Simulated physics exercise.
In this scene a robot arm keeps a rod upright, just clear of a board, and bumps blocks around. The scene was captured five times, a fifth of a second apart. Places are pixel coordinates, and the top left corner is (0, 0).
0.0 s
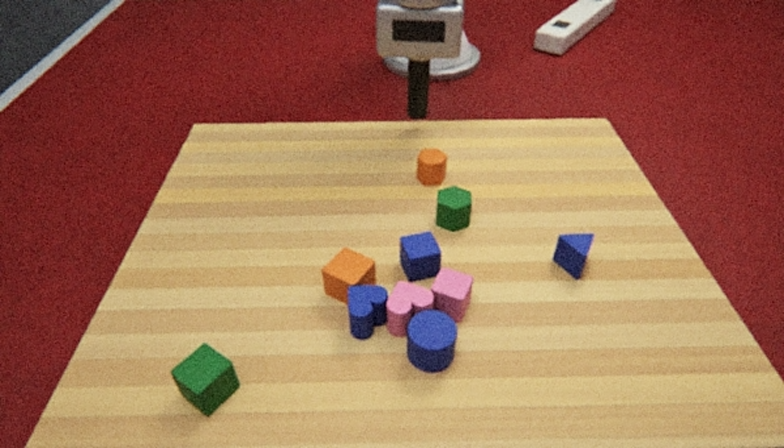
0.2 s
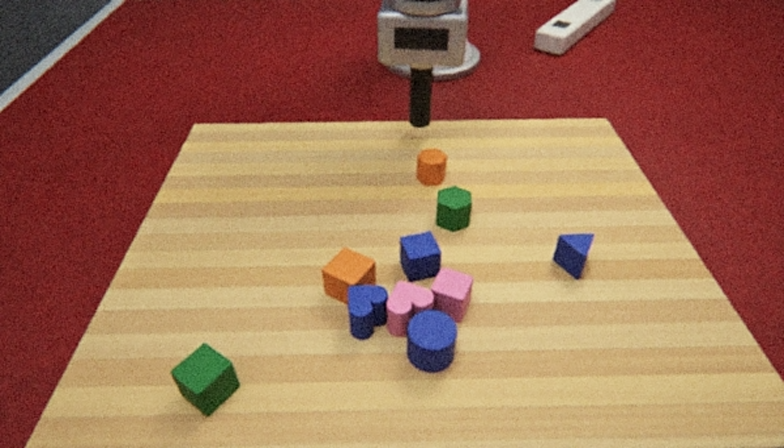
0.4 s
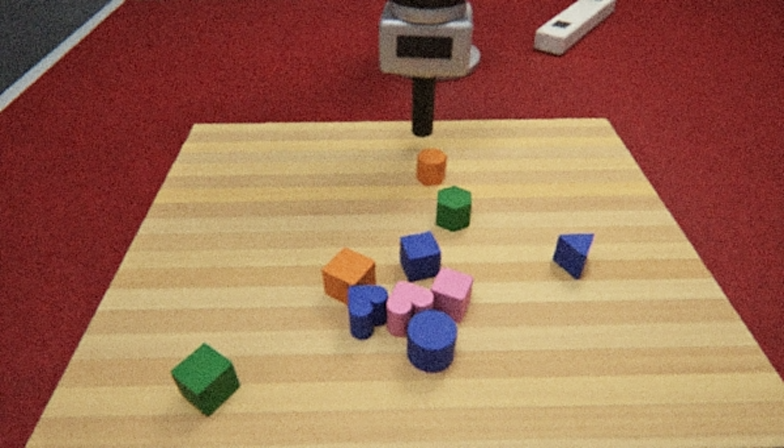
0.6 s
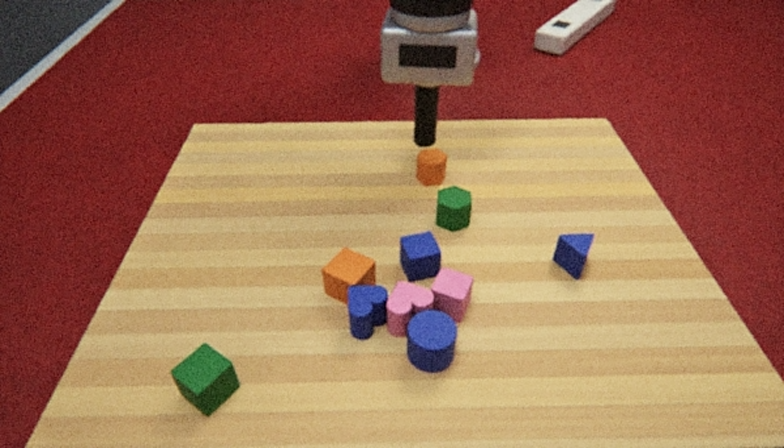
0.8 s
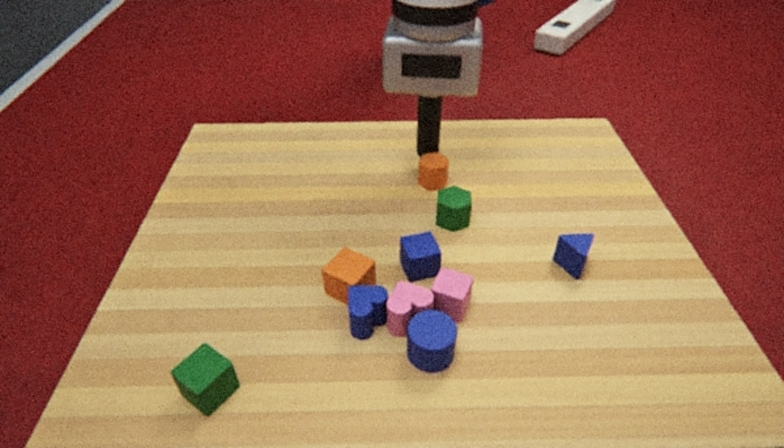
Robot arm with a black rod moving forward over a wooden board and nudging an orange hexagon slightly, other coloured blocks staying still.
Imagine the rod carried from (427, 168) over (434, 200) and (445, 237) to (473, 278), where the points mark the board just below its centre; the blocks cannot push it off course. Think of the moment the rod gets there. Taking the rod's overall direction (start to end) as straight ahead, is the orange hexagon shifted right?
No - that is not the case.
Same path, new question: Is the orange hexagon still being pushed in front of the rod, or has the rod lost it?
I'm fairly sure the orange hexagon rides along ahead of the rod to the very end.
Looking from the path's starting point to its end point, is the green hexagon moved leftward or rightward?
Picture yourself facing from the start of the path to its end: The green hexagon moves off to your left.
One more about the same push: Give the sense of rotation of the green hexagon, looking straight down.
From above, it turns counterclockwise.
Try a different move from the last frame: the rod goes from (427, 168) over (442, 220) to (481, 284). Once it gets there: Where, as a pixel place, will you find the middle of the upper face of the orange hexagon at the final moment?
It is at (513, 278).
The first path, step by step. One third of the way, rod at (435, 185); orange hexagon at (448, 193), turned 20° anticlockwise; green hexagon at (465, 211).
Two thirds of the way, rod at (447, 222); orange hexagon at (467, 231), turned 45° anticlockwise; green hexagon at (497, 247), turned 25° anticlockwise.
At the end, rod at (476, 261); blue four-sided block still; orange hexagon at (506, 270), turned 70° anticlockwise; green hexagon at (545, 278), turned 50° anticlockwise.
